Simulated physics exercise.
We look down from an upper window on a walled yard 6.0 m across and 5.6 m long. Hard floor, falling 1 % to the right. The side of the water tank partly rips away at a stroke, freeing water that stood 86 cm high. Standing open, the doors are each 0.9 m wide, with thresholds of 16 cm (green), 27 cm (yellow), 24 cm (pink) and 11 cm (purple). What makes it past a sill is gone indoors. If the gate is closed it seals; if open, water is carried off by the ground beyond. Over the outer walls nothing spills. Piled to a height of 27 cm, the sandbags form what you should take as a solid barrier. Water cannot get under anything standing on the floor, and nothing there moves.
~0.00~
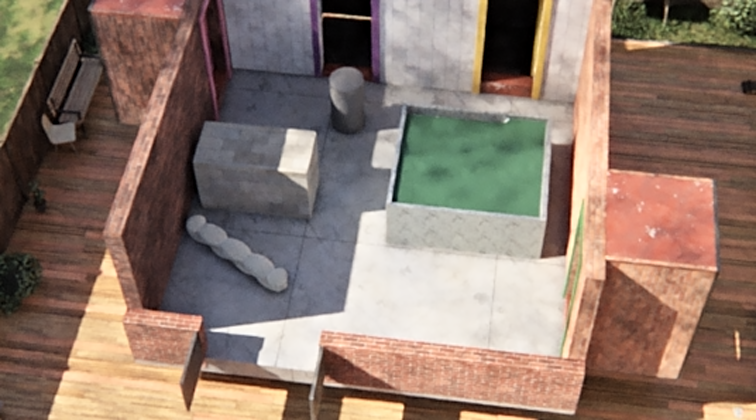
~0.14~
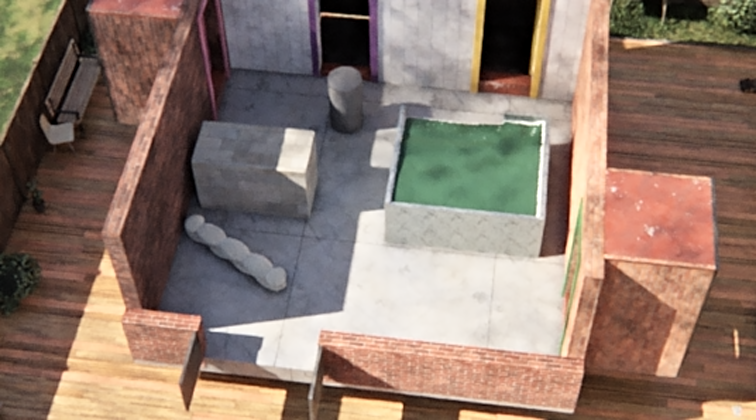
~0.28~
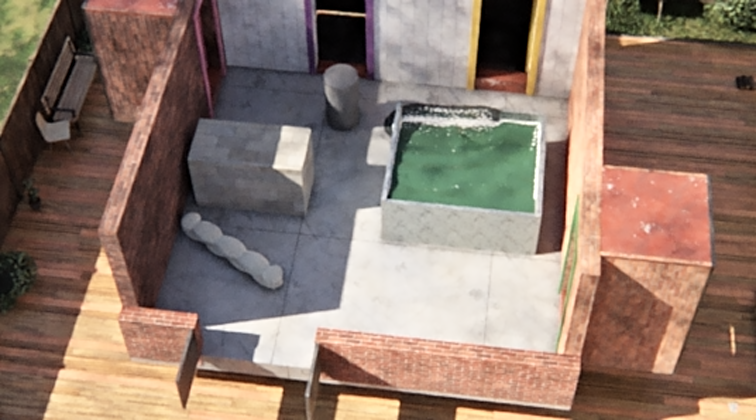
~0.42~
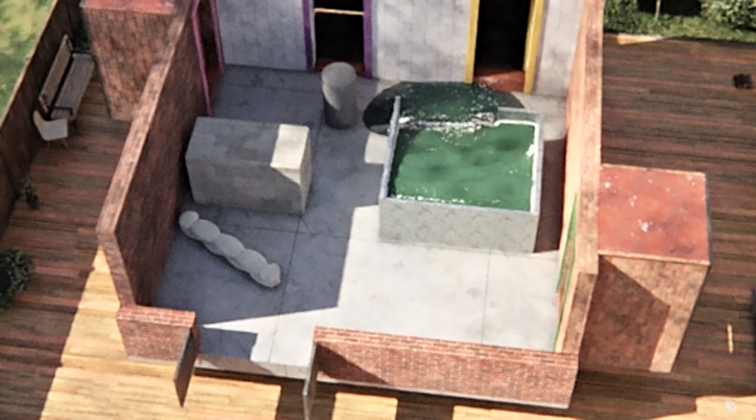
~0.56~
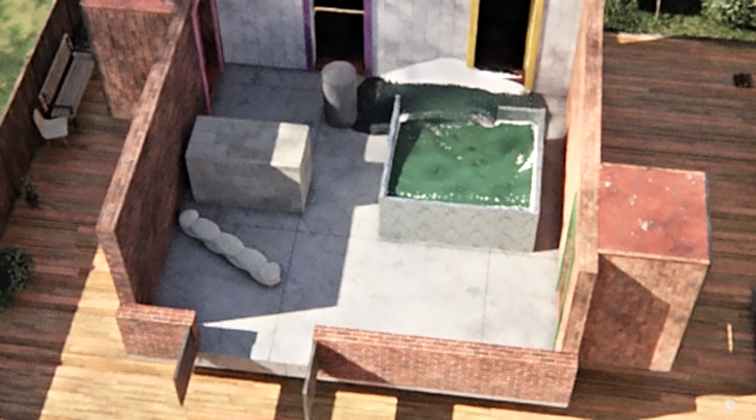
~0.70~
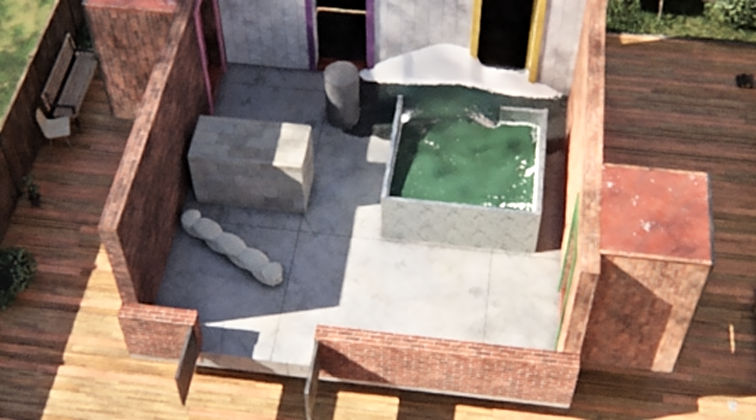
Walled yard with a tank of green water bursting at its far side, water pouring out and spreading across the grey floor.
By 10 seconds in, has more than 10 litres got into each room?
Room by room: Behind the green door, no; behind the yellow door, yes; behind the pink door, yes; behind the purple door, yes.
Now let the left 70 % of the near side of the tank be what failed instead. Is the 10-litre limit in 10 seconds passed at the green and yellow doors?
Green: Exceeding the limit; yellow: Within the limit.
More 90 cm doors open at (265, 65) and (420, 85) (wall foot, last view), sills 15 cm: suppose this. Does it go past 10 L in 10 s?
Taking them in order, the first gets enough and the second enough.
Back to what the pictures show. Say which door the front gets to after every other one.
The final one is the green door.
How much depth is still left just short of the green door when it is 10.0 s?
About 8.5 cm deep.
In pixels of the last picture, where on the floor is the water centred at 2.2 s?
At roughly (433, 144).
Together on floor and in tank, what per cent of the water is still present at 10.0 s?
82 %.
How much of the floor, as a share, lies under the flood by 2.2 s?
Wet share: Near 40 percent.
After 1.4 s water covers 25 % of the floor and is deepest (61 cm) near (444, 84); green door not reached, yellow door 45 cm at the sill, 71 L in, pink door not reached, purple door 21 cm at the sill, 3 L in.
After 2.2 s water covers 40 % of the floor and is deepest (52 cm) near (559, 95); green door not reached, yellow door 36 cm at the sill, 143 L in, pink door 41 cm at the sill, 17 L in, purple door 20 cm at the sill, 33 L in.
After 3.5 s water covers 60 % of the floor and is deepest (36 cm) near (179, 224); green door 12 cm at the sill, 0 L in, yellow door 27 cm at the sill, 168 L in, pink door 30 cm at the sill, 98 L in, purple door 17 cm at the sill, 63 L in.
After 6.0 s water covers 90 % of the floor and is deepest (21 cm) near (222, 157); green door 6 cm at the sill, 0 L in, yellow door 16 cm at the sill, 170 L in, pink door 17 cm at the sill, 108 L in, purple door 14 cm at the sill, 94 L in.
After 10.0 s water covers 95 % of the floor and is deepest (16 cm) near (387, 166); green door 9 cm at the sill, 0 L in, yellow door 13 cm at the sill, 170 L in, pink door 11 cm at the sill, 108 L in, purple door 11 cm at the sill, 99 L in.
